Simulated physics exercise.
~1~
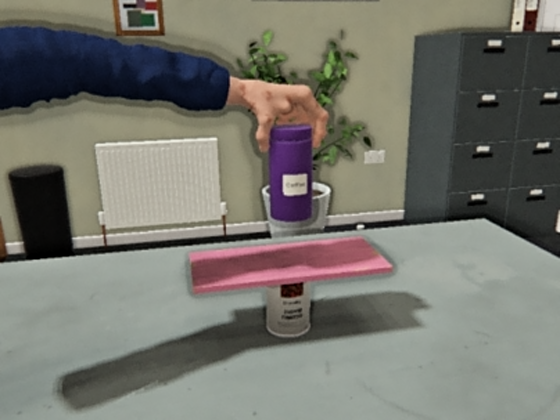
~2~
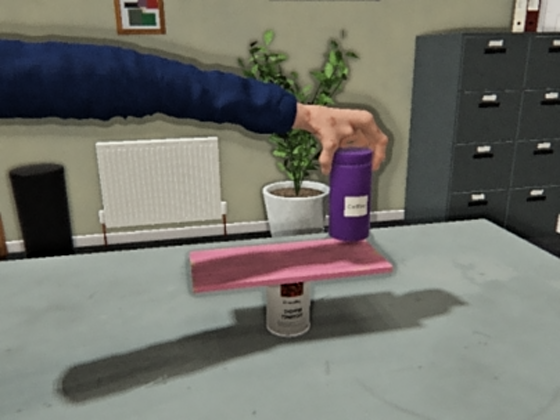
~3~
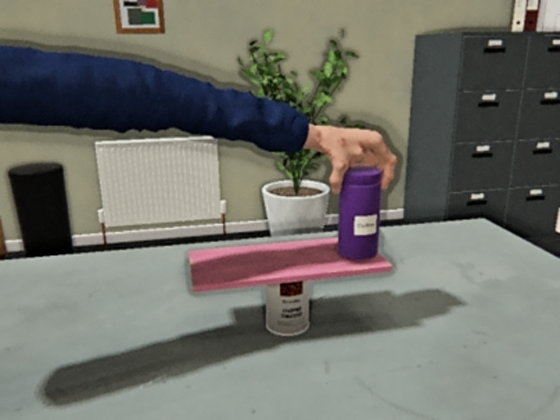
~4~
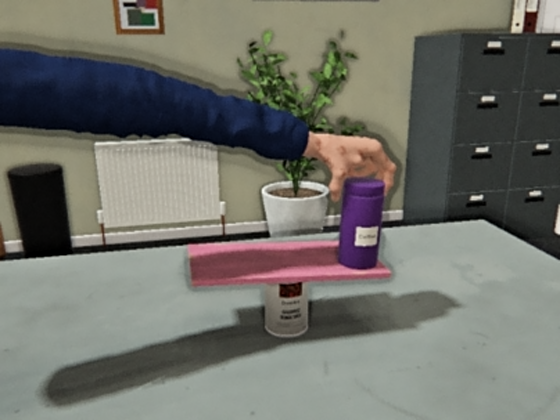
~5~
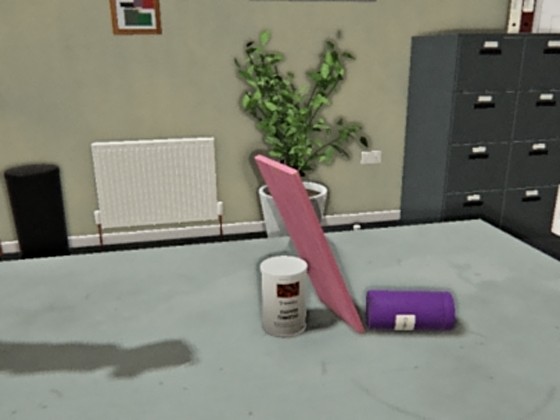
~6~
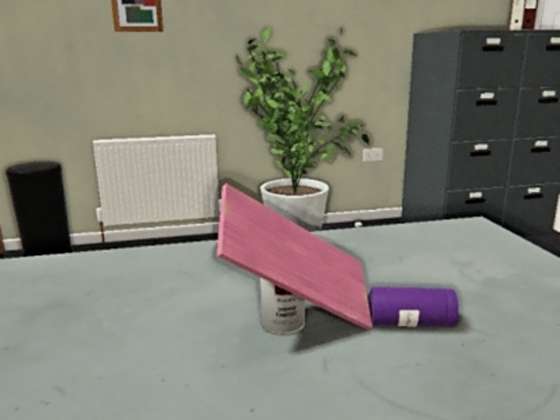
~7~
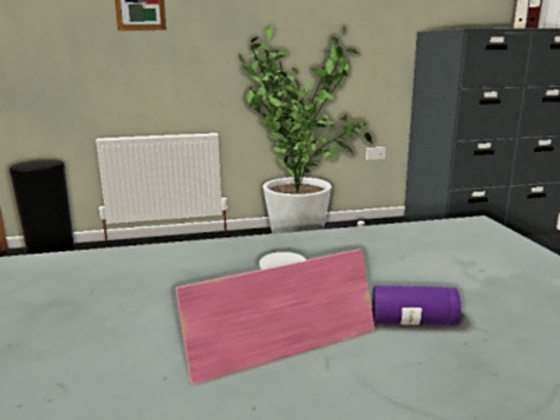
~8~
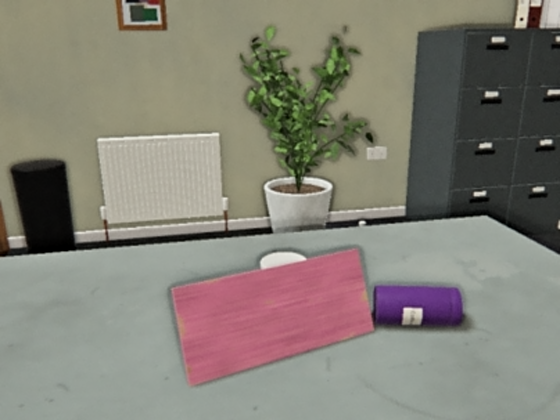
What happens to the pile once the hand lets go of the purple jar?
It loses its balance. The board tips down to the right, the purple jar ends up lying on its side on the table, and the board comes to rest in front of the tin.
A purple jar was lowered by a hand onto the right end of a pink board balanced on a white tin, but once released it tipped the board and both fell, leaving the jar on its side and the tin standing.
